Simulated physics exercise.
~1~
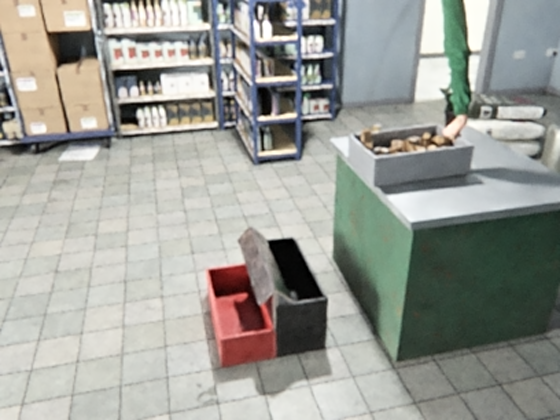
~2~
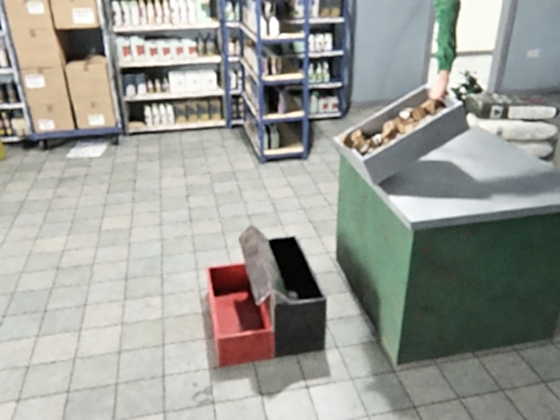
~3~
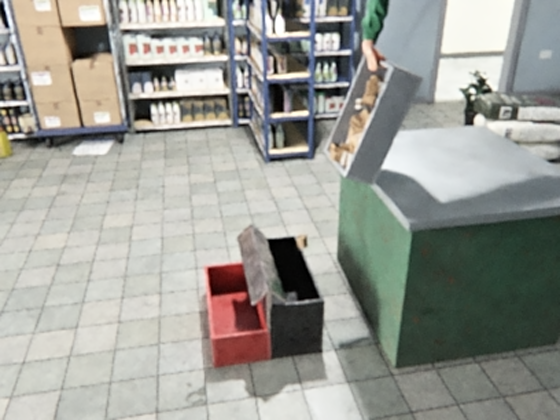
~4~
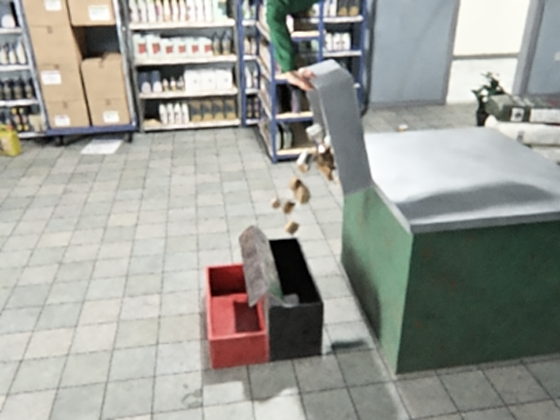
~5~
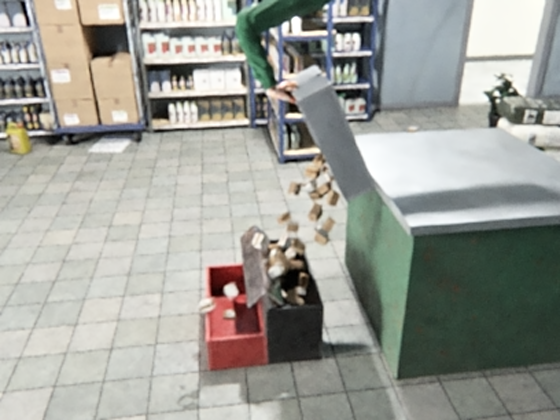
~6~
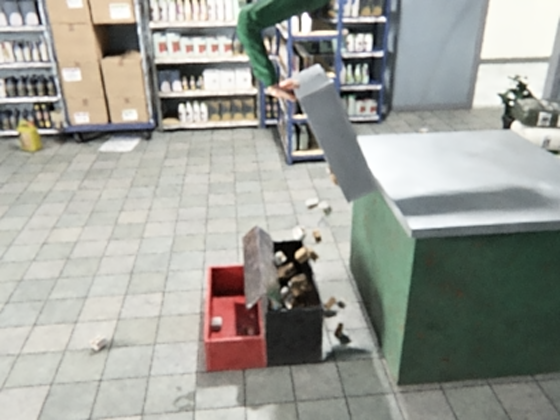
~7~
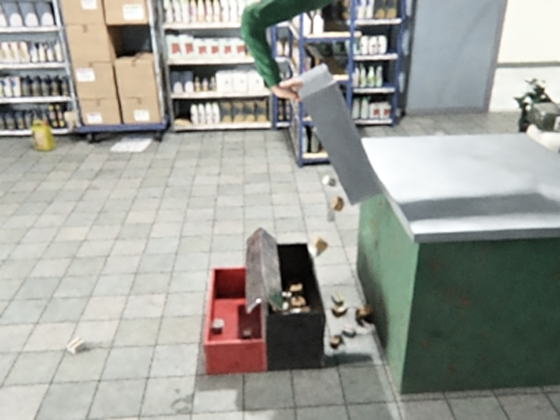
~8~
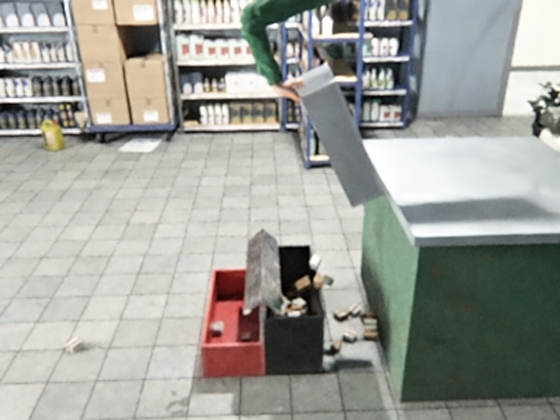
Green-sleeved arm tipping a grey box off a bench, spilling small parcels mostly into a black tote, some scattering on the floor.
